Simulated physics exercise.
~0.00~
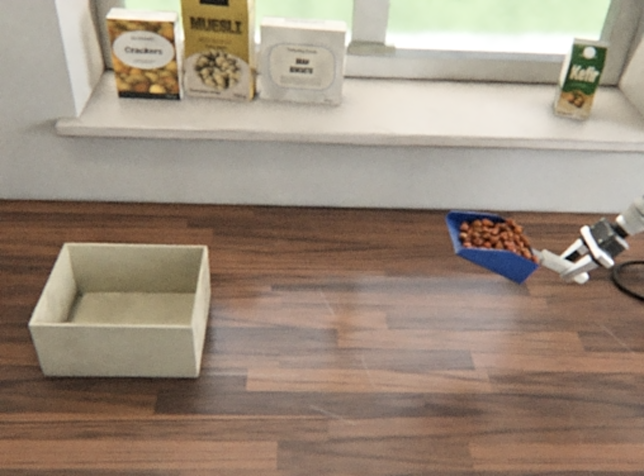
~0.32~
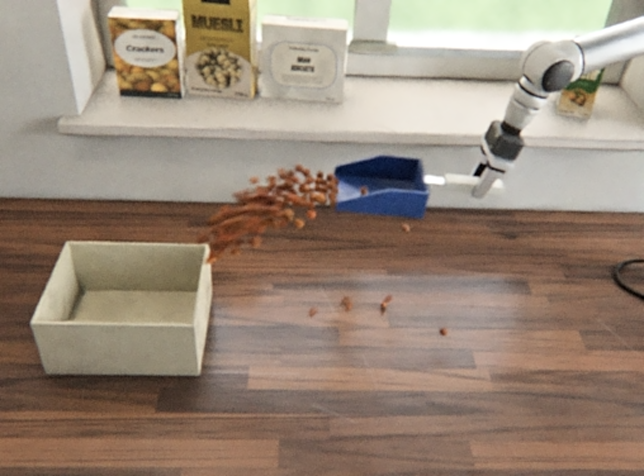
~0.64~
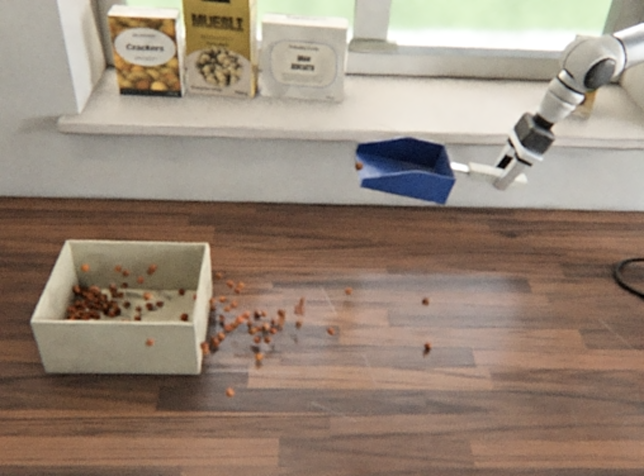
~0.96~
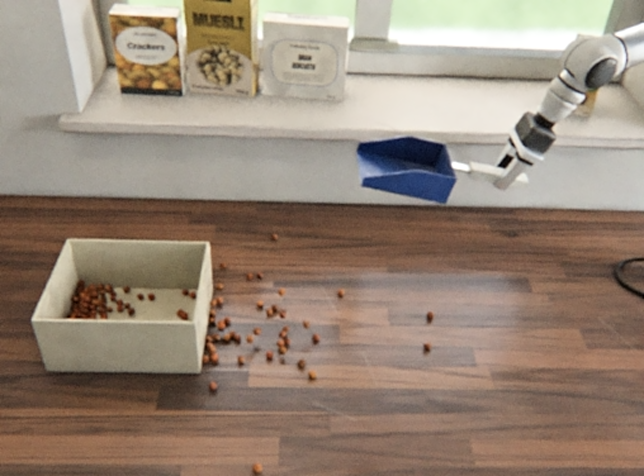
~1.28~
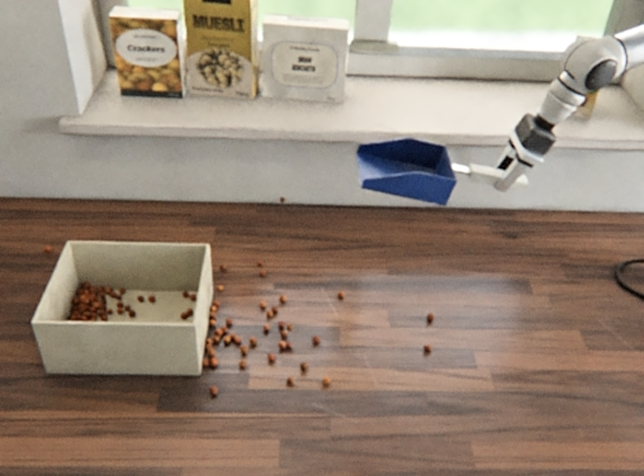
We see a robot arm swing a blue scoop of hazelnuts leftward and upward, flinging them toward an open pale box on a wooden table, then draw back and stop. Many of the nuts end up in the box, while others lie scattered on the tabletop.
